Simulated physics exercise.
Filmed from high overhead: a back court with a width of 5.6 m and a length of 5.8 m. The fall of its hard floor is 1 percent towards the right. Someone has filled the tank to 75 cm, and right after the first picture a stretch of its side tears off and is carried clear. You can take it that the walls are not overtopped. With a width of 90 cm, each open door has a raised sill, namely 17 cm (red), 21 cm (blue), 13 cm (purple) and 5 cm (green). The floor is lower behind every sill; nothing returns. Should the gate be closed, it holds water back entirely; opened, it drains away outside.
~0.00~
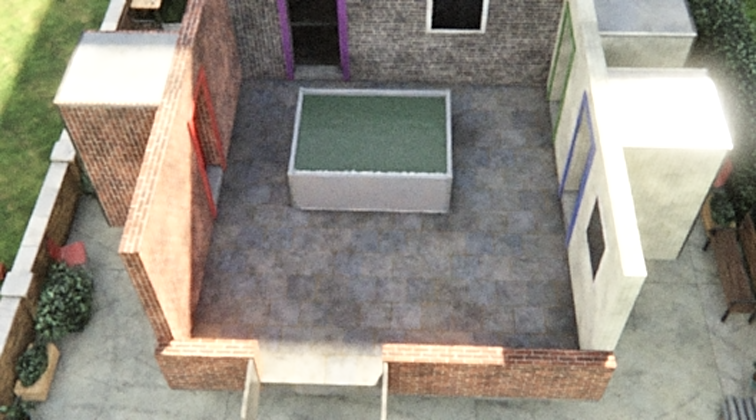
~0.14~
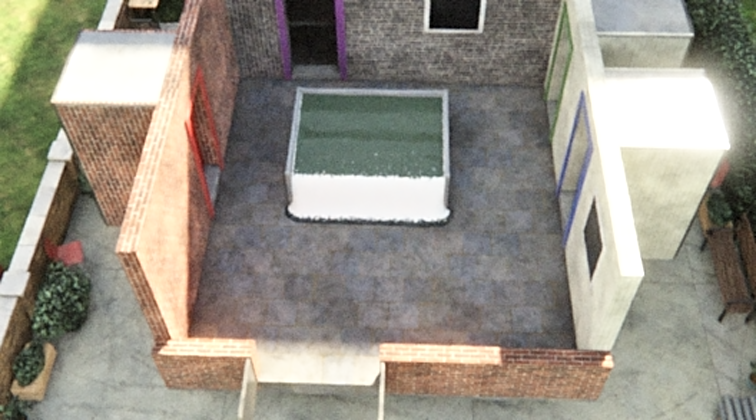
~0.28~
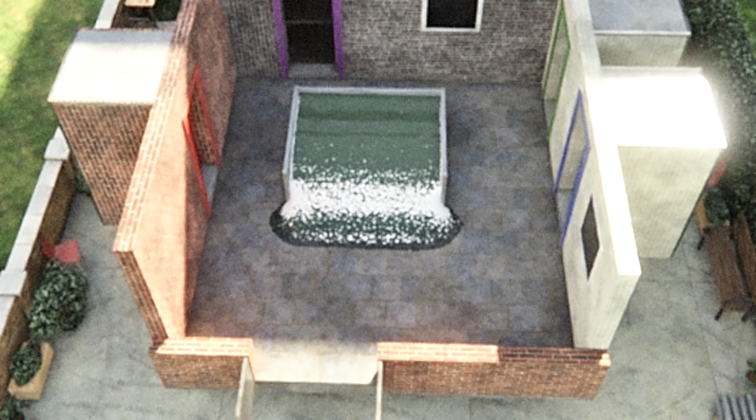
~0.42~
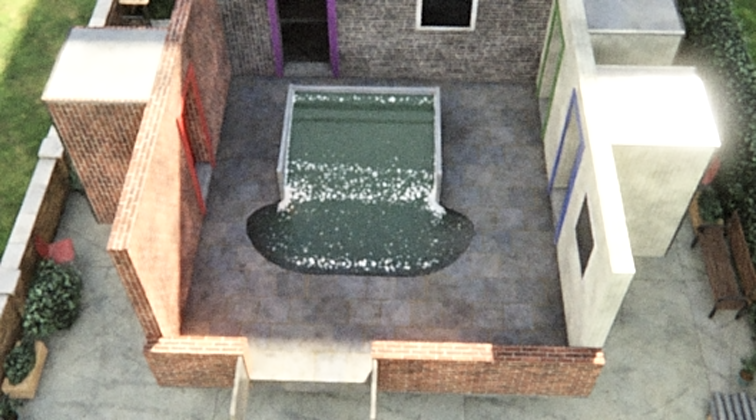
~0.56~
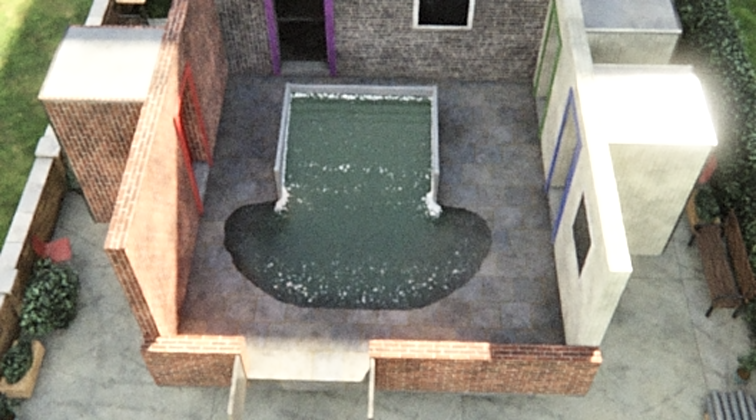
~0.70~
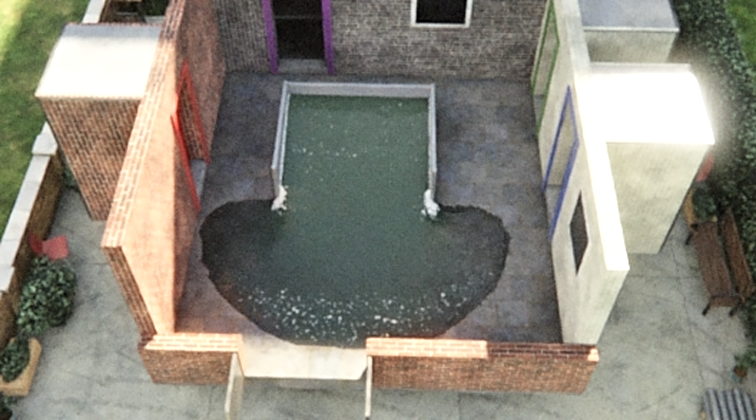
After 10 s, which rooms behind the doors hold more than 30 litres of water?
In the end red door: Within the limit. Blue door: Within the limit. Purple door: Within the limit. Green door: Past the limit.
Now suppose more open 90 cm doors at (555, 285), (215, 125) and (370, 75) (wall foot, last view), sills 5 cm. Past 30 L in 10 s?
Note, doorways in listed order: Goes beyond, stays short, stays short.
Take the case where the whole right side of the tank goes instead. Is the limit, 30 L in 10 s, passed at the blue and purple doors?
Compared with the limit, blue is higher and purple is lower.
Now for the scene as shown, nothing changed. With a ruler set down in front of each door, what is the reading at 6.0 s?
Depths: Red door 3 cm, blue door 8 cm, purple door 1 cm, green door 8 cm.
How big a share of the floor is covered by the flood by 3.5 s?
About 60 per cent.
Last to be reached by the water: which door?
That would be the purple door.
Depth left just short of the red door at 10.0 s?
Around 5.5 cm deep.
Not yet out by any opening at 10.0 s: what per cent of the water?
I'd put it at some 54 percent still there.
After 1.4 s water covers 50 % of the floor and is deepest (40 cm) near (387, 364); red door not reached, blue door not reached, purple door not reached, green door not reached.
After 2.2 s water covers 50 % of the floor and is deepest (50 cm) near (554, 369); red door not reached, blue door 1 cm at the sill, 0 L in, purple door not reached, green door not reached.
After 3.5 s water covers 60 % of the floor and is deepest (28 cm) near (554, 369); red door not reached, blue door 9 cm at the sill, 0 L in, purple door not reached, green door not reached.
After 6.0 s water covers 95 % of the floor and is deepest (17 cm) near (513, 96); red door 3 cm at the sill, 0 L in, blue door 8 cm at the sill, 0 L in, purple door not reached, green door 8 cm at the sill, 1 L in.
After 10.0 s water covers 100 % of the floor and is deepest (12 cm) near (531, 82); red door 6 cm at the sill, 0 L in, blue door 7 cm at the sill, 0 L in, purple door 9 cm at the sill, 0 L in, green door 10 cm at the sill, 78 L in.
